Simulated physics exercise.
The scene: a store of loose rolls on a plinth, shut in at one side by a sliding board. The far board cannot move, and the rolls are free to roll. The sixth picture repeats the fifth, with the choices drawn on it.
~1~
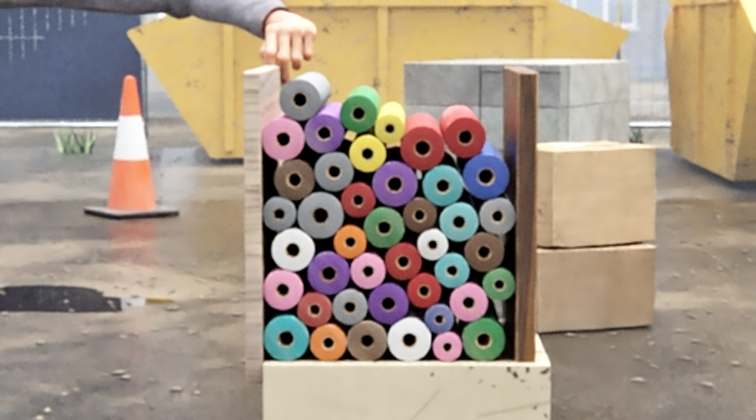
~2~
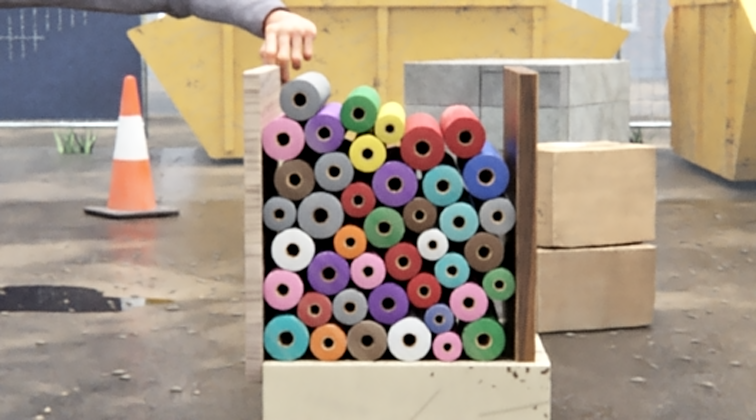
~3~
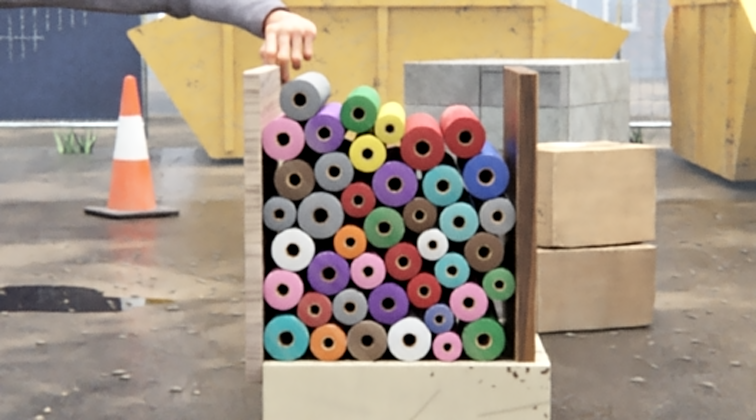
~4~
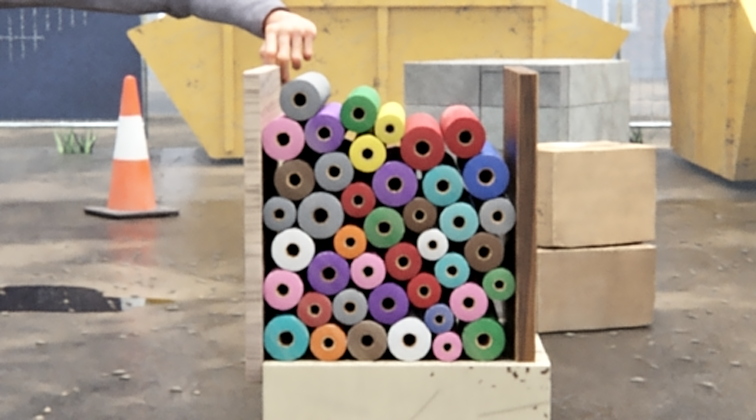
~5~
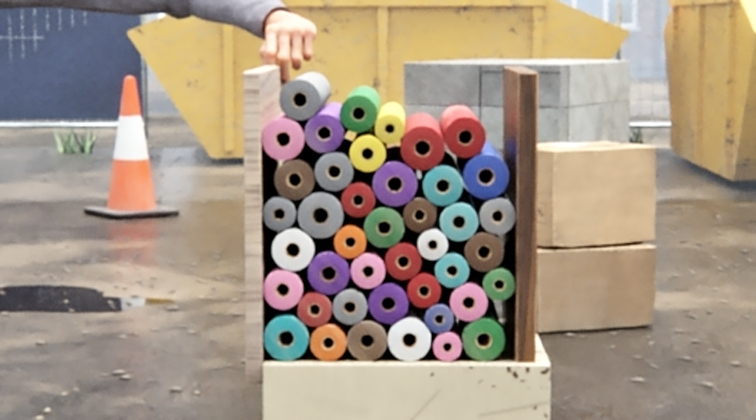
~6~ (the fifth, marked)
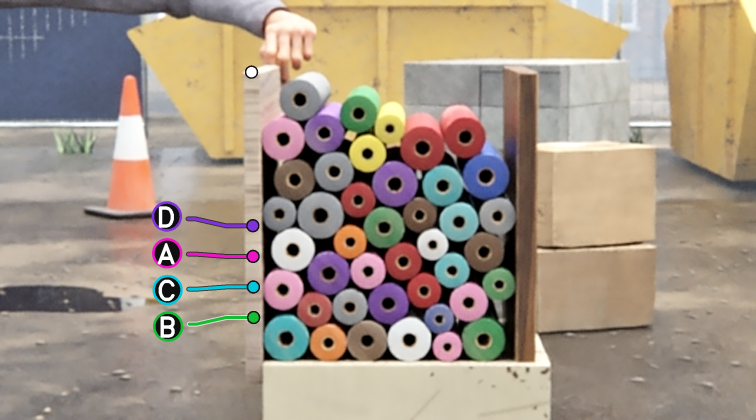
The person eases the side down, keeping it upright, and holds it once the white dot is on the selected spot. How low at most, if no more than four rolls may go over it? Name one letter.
Lower it to D and no more.
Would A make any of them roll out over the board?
Yes.
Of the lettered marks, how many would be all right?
One of them.
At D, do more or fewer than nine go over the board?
At D, fewer than nine.
On the copy, A at (253, 256); B at (254, 318); C at (254, 287); D at (253, 226); the white dot at (252, 72).
On D. First, top of the board (261, 140).
Then, top of the board (262, 216).
Finally, top of the board (262, 225), two out over the board.
By contrast, A more than four out over the board; B more than four out over the board; C more than four out over the board.
